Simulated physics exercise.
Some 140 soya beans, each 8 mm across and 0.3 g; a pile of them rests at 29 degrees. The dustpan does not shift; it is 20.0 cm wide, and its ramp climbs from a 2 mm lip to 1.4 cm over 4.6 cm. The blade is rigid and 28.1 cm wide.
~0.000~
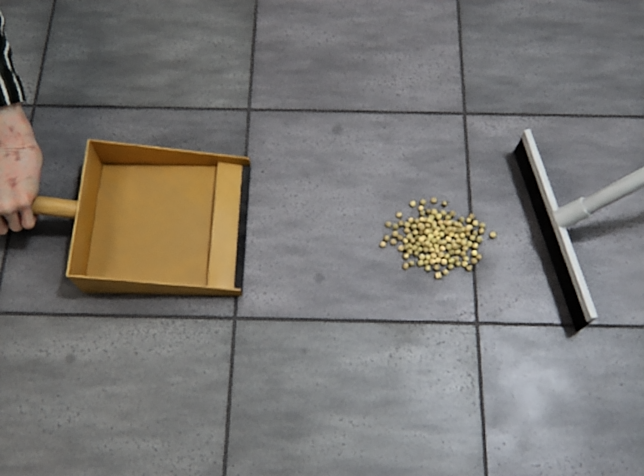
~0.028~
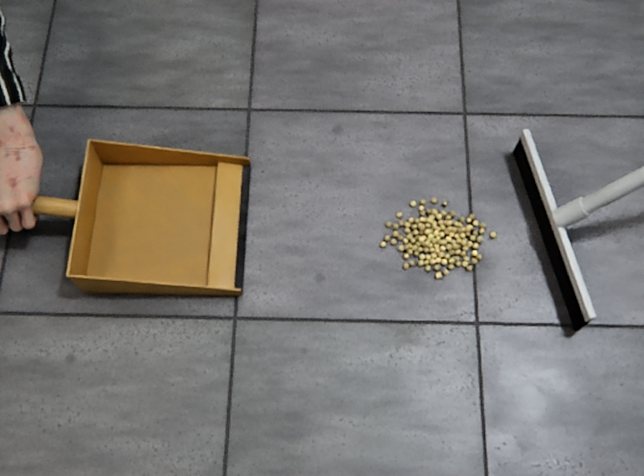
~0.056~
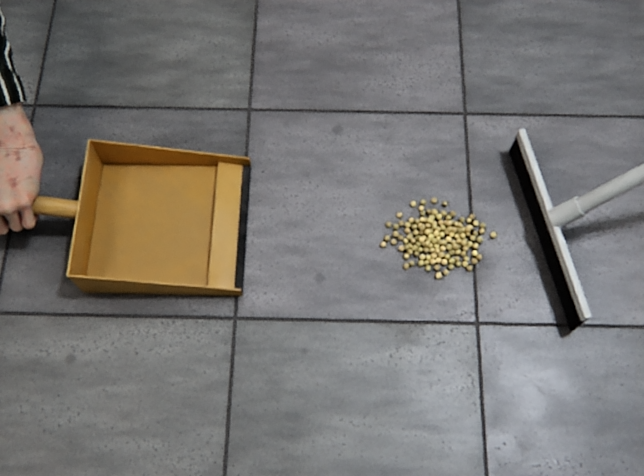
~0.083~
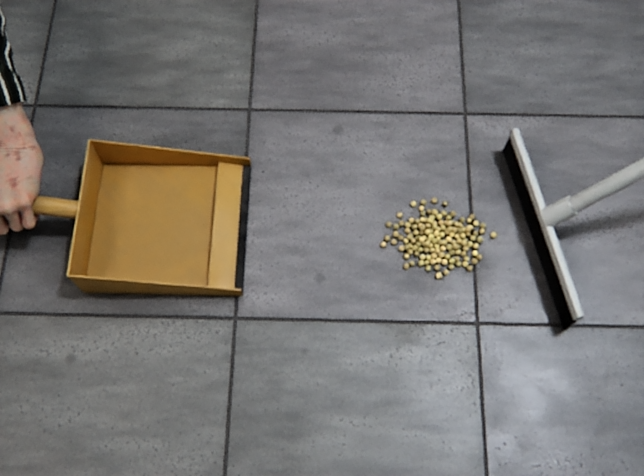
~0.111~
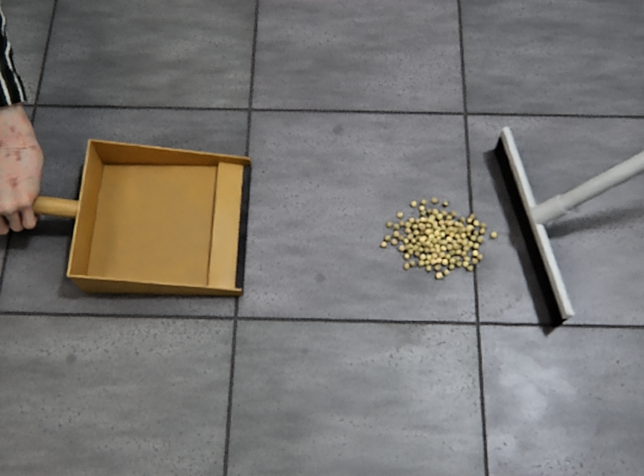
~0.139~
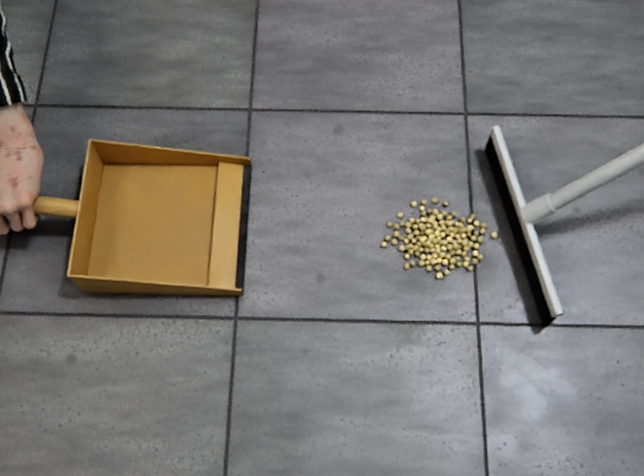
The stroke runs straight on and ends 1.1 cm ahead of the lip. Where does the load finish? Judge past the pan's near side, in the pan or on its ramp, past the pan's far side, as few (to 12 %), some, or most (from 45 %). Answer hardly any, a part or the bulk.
Past the pan's near side: A part; in the pan or on its ramp: Hardly any; past the pan's far side: Hardly any.
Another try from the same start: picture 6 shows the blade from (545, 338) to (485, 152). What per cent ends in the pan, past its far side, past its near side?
Pan 15, far 0, near 55.
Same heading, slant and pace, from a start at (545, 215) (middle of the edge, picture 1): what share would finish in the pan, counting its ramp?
Some 5 per cent.
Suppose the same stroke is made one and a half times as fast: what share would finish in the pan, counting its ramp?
Then about 20 per cent.
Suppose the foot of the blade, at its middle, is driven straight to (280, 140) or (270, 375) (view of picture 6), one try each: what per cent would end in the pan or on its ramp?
About 0 and 5 per cent.
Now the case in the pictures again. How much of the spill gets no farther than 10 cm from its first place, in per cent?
Some 0 per cent.
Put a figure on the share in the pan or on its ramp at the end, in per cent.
Some 5 per cent.
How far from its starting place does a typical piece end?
Some 26 cm.
After 0.46 s, middle of the blade 22 cm from the lip; 0 % over the lip, far side 0 %, near side 0 %.
After 0.67 s, middle of the blade 11 cm from the lip; 0 % over the lip, far side 0 %, near side 10 %.
Then, at 1.00 s, middle of the blade 4 cm from the lip; 10 % over the lip, far side 5 %, near side 20 %.
At rest (1.6 s), near side 20 %, pan 5 %, far side 5 %, in front of the lip or behind the blade 70 %.
